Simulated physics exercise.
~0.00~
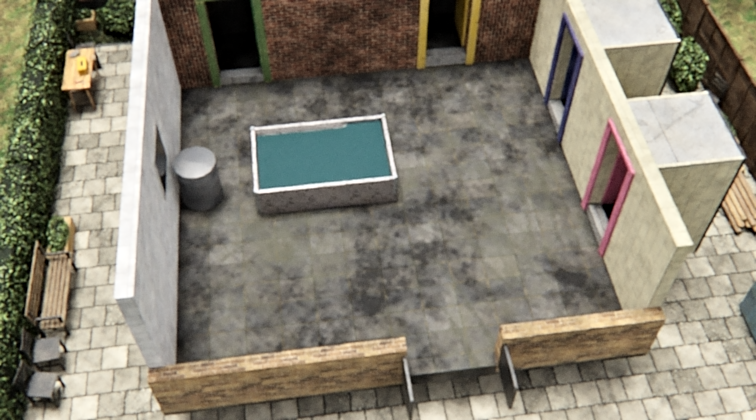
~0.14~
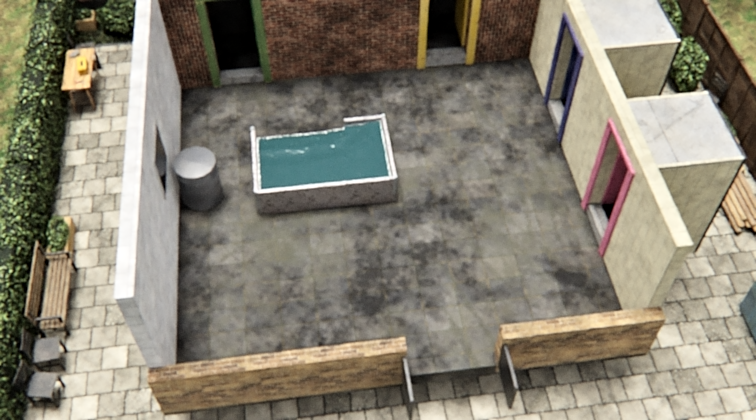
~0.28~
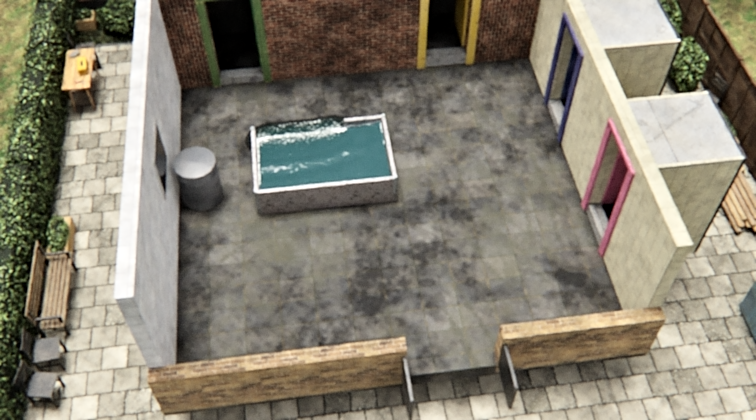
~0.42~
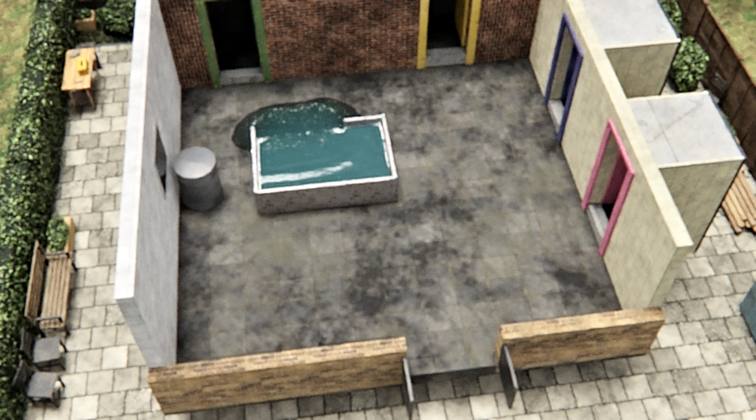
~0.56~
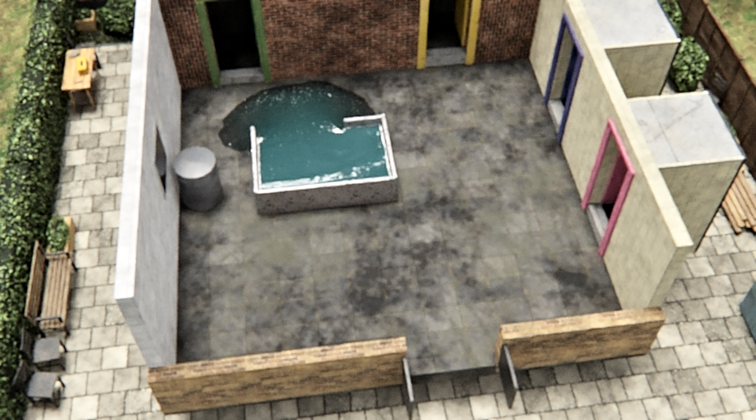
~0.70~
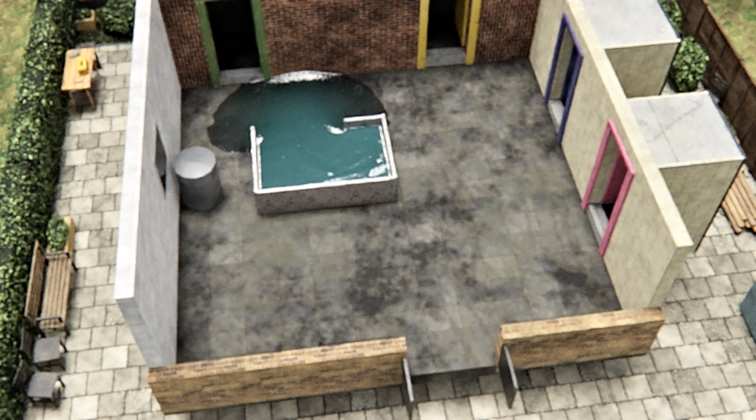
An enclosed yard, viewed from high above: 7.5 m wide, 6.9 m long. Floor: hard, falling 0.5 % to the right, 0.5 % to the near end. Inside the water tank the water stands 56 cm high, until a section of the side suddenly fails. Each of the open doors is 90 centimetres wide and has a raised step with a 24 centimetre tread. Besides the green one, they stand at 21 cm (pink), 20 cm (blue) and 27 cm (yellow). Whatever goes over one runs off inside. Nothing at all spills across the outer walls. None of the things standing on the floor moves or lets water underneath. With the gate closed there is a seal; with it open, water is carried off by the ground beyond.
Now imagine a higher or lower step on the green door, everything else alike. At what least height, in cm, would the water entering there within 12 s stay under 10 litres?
At about 24 cm.
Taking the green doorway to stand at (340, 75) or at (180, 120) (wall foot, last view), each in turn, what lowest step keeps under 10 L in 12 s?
Minimums: Roughly 23 cm and 24 cm.
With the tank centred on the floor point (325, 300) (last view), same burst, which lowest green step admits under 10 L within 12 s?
Some 19 cm.
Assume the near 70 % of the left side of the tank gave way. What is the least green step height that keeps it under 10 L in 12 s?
I'd say close to 11.0 cm.
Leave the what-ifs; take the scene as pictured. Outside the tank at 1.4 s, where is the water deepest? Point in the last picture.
About (285, 81).
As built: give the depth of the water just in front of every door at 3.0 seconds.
Lab note, depth in cm: Pink 0; green 21; blue 0; yellow 5.
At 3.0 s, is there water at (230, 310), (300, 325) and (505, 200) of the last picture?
1: Unwetted; 2: Unwetted; 3: Unwetted.
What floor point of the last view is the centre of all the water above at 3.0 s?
The balance point sits at roughly (303, 128).
After 1.4 s water covers 15 % of the floor, deepest (38 cm) near (285, 81); 27 cm at the green door, 2 litres in over its 19 cm step.
After 3.0 s water covers 35 % of the floor, deepest (28 cm) near (190, 95); 21 cm at the green door, 35 litres in over its 19 cm step.
After 12.0 s water covers 90 % of the floor, deepest (9 cm) near (626, 336); 3 cm at the green door, 38 litres in over its 19 cm step.
At the green door as built, the water arrived by 0.8 s and peaked near 29 cm at 1.6 s.
Run again over the same 12 s with other heights there, 35 litres in over 19.5 cm, 1 litre over 30.5 cm. The limit of 10 litres is kept from about 24 cm up.
